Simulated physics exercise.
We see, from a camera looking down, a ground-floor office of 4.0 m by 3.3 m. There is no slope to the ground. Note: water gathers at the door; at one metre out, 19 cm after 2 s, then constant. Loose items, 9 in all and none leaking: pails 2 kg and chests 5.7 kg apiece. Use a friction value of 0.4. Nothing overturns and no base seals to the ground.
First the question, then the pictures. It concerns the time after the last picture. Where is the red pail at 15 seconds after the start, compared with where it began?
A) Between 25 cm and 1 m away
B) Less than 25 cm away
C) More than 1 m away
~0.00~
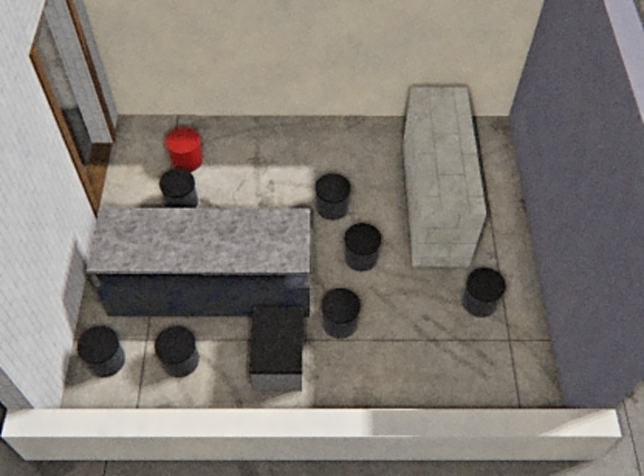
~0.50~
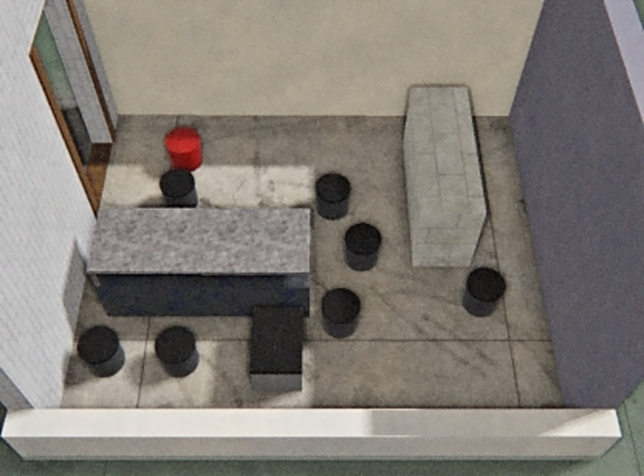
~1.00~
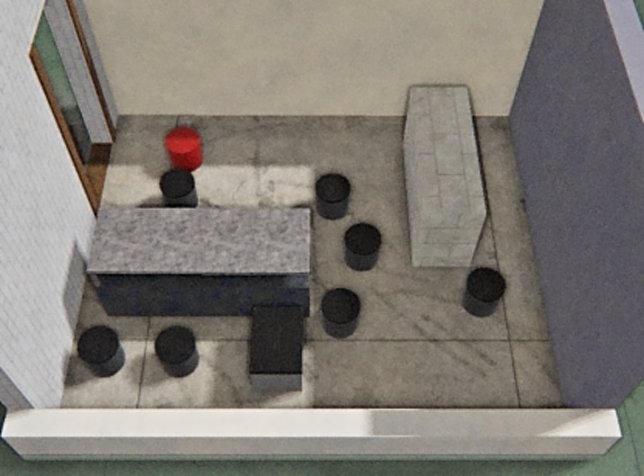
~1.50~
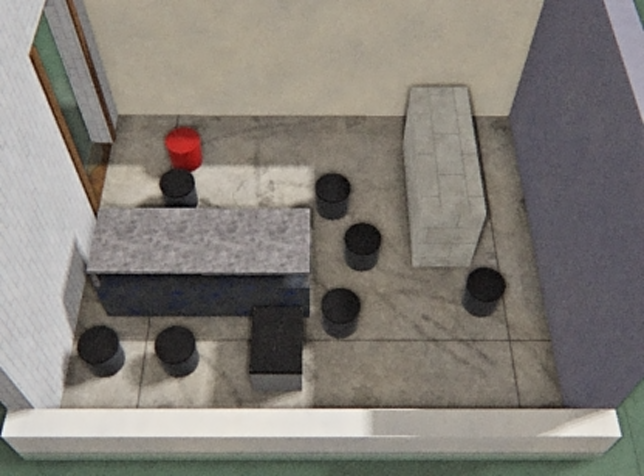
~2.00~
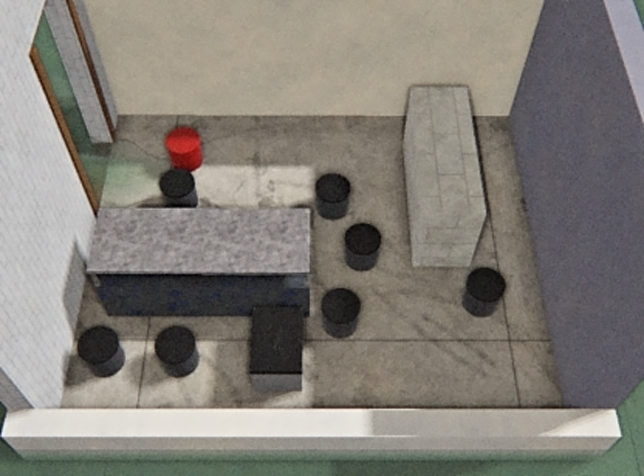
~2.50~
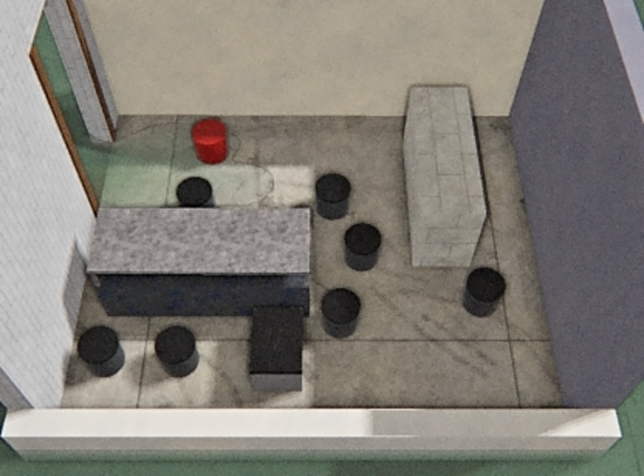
C, more than 1 m away.
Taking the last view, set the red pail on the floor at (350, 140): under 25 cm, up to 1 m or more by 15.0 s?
Well, it gets shoved far.
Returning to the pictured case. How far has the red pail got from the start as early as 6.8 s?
It is about 300 cm out of place by then.
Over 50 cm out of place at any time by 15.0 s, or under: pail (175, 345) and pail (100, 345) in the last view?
First smaller, then smaller.
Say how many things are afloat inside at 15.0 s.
At that time, 9.
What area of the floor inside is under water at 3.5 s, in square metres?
Near 4.5 m2 in all.
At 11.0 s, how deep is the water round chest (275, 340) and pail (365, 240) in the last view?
Roughly 5 and 11 cm.
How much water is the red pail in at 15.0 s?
12 cm, roughly.
After 3.5 s the red pail is near (354, 106), 1.7 m from its start, afloat; 2 afloat.
After 6.8 s the red pail is near (502, 268), 3.1 m from its start, afloat; 5 afloat.
After 11.0 s the red pail is near (490, 342), 3.3 m from its start, afloat; 9 afloat.
After 15.0 s the red pail is near (457, 370), 3.3 m from its start, afloat; 9 afloat.
